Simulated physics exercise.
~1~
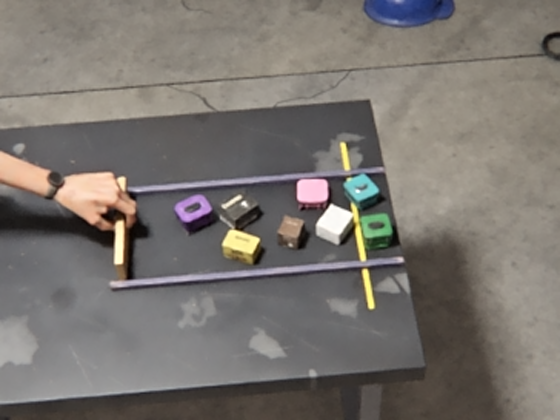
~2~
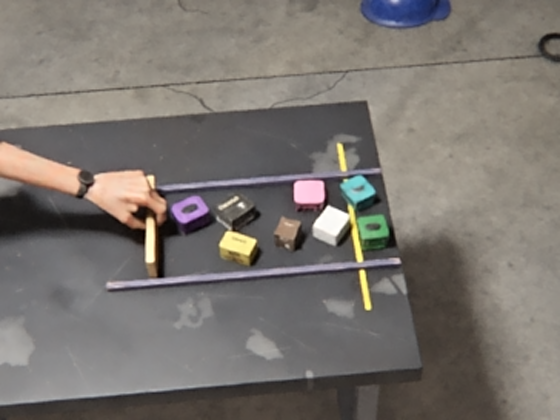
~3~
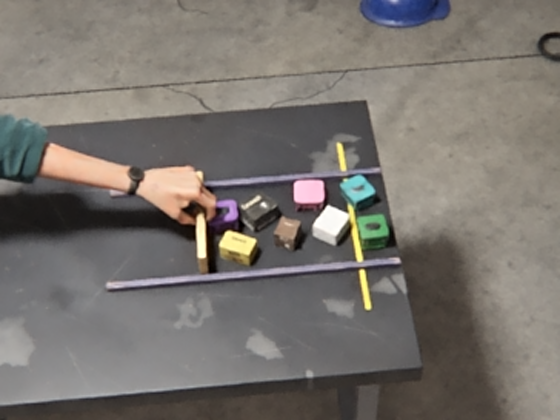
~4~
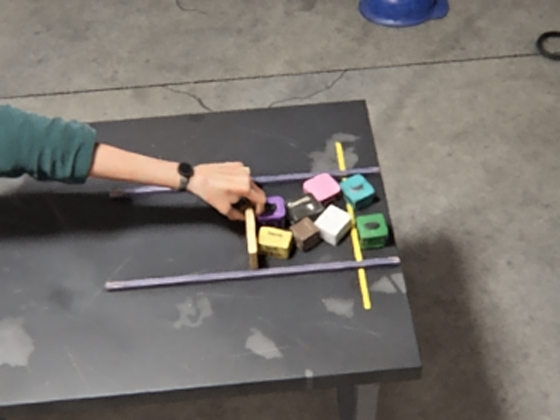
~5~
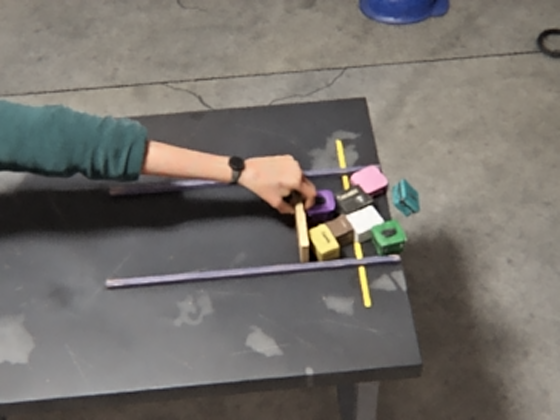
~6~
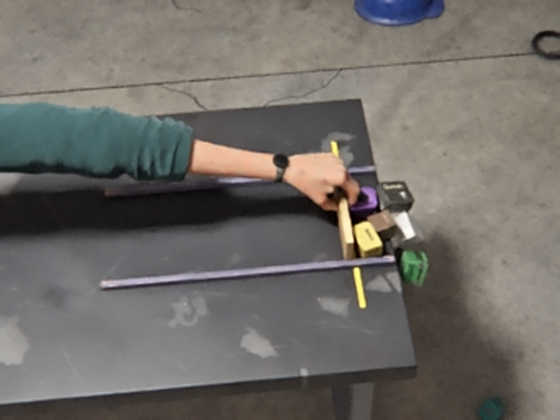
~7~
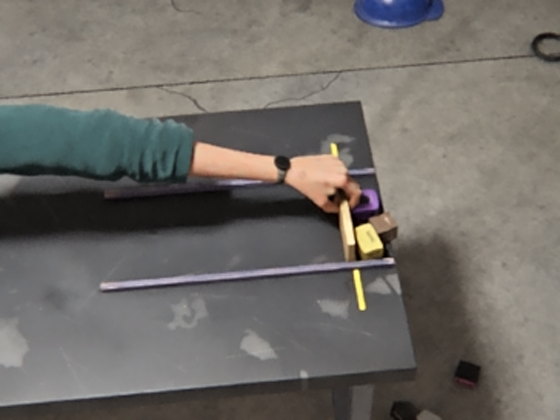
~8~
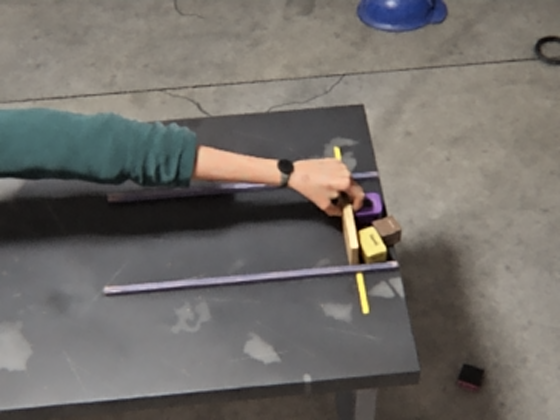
On a dark tabletop, a hand pushing an upright board rightward to yellow tape, five small blocks falling off, three remaining.
